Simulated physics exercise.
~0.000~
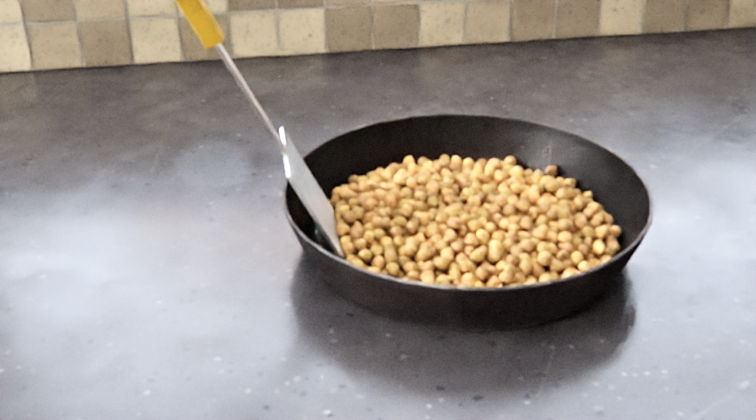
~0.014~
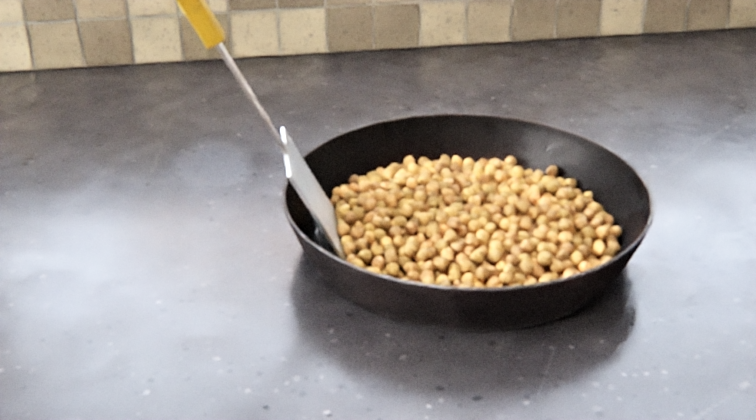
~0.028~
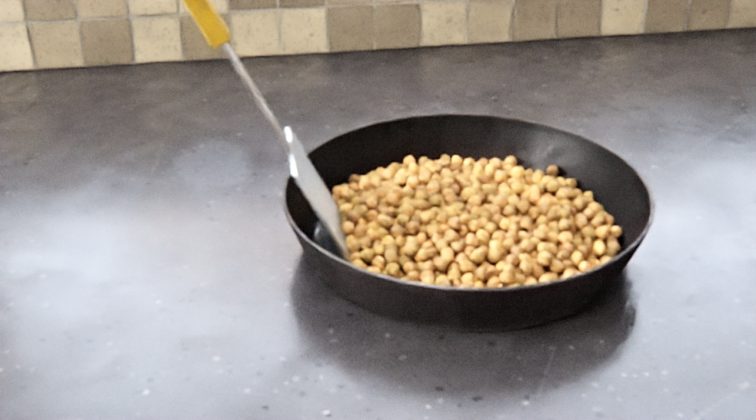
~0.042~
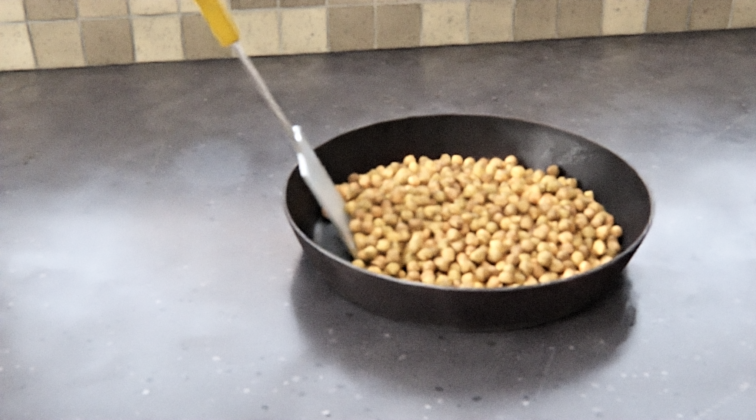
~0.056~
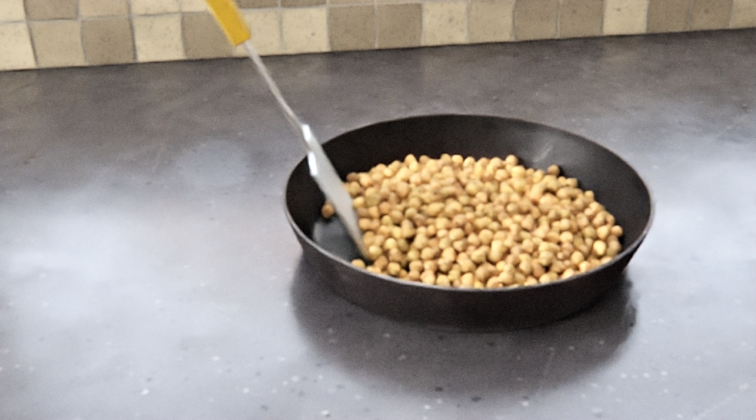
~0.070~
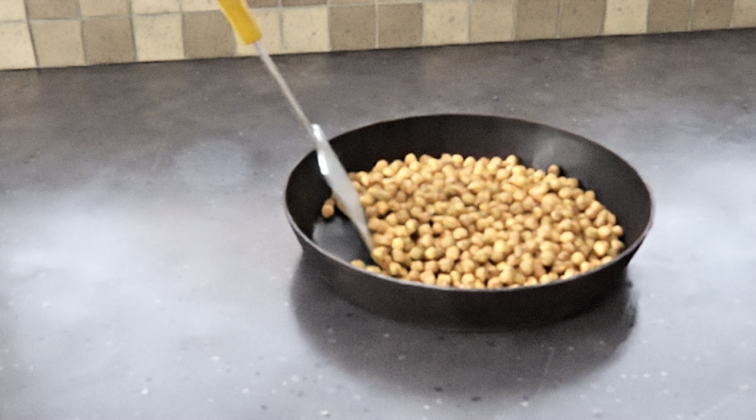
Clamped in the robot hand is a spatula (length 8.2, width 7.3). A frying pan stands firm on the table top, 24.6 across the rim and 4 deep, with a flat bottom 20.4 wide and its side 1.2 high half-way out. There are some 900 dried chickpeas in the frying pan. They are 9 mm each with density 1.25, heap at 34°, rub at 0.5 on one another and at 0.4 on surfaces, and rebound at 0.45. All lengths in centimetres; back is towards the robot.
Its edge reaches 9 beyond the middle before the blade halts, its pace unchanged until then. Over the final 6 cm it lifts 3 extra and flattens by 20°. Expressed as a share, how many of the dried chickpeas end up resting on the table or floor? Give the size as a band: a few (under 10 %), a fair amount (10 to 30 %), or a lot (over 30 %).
A few, under 10 %.
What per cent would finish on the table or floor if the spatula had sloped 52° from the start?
Estimate for that slope: Some 5 per cent.
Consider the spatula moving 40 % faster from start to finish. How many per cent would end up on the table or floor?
10 per cent, roughly.
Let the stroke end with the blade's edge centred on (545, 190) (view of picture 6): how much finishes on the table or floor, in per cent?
Close to 0 per cent finishes on the table or floor.
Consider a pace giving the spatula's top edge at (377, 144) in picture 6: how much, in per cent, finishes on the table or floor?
Roughly 20 per cent.
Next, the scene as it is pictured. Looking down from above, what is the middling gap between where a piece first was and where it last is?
Level distance of around 3 cm.
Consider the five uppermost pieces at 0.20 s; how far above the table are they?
4 cm.
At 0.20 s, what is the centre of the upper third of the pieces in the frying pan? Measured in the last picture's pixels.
It is centred near (496, 208).
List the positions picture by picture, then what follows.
The first frame shows spatula top edge at (284, 151), sloping 64°; upper third of the load around (460, 216), from x 325 to 615, top at y 160; 900 in the frying pan.
The second frame shows spatula top edge at (285, 151), sloping 64°; upper third of the load around (459, 217), from x 325 to 615, top at y 160.
The third frame shows spatula top edge at (291, 150), sloping 64°; upper third of the load around (454, 216), from x 325 to 615, top at y 160.
The fourth frame shows spatula top edge at (300, 149), sloping 64°; upper third of the load around (452, 215), from x 325 to 615, top at y 160.
The fifth frame shows spatula top edge at (310, 148), sloping 64°; upper third of the load around (451, 214), from x 330 to 615, top at y 160.
The sixth frame shows spatula top edge at (320, 148), sloping 64°; upper third of the load around (454, 214), from x 330 to 615, top at y 160; 900 in the frying pan.
After 0.20 s, sloping 64°, highest piece 4 above the table; 900 in the frying pan.
After 0.32 s, sloping 57°, highest piece 5 above the table; 900 in the frying pan.
After 0.58 s, sloping 44°, highest piece 5 above the table; 868 in the frying pan, 28 on the table or floor, 4 on the blade or in flight.
After 1.63 s, sloping 44°, highest piece 5 above the table; 868 in the frying pan, 32 on the table or floor.
At rest, 868 in the frying pan, 32 on the table or floor. That is 4 % on the table or floor.
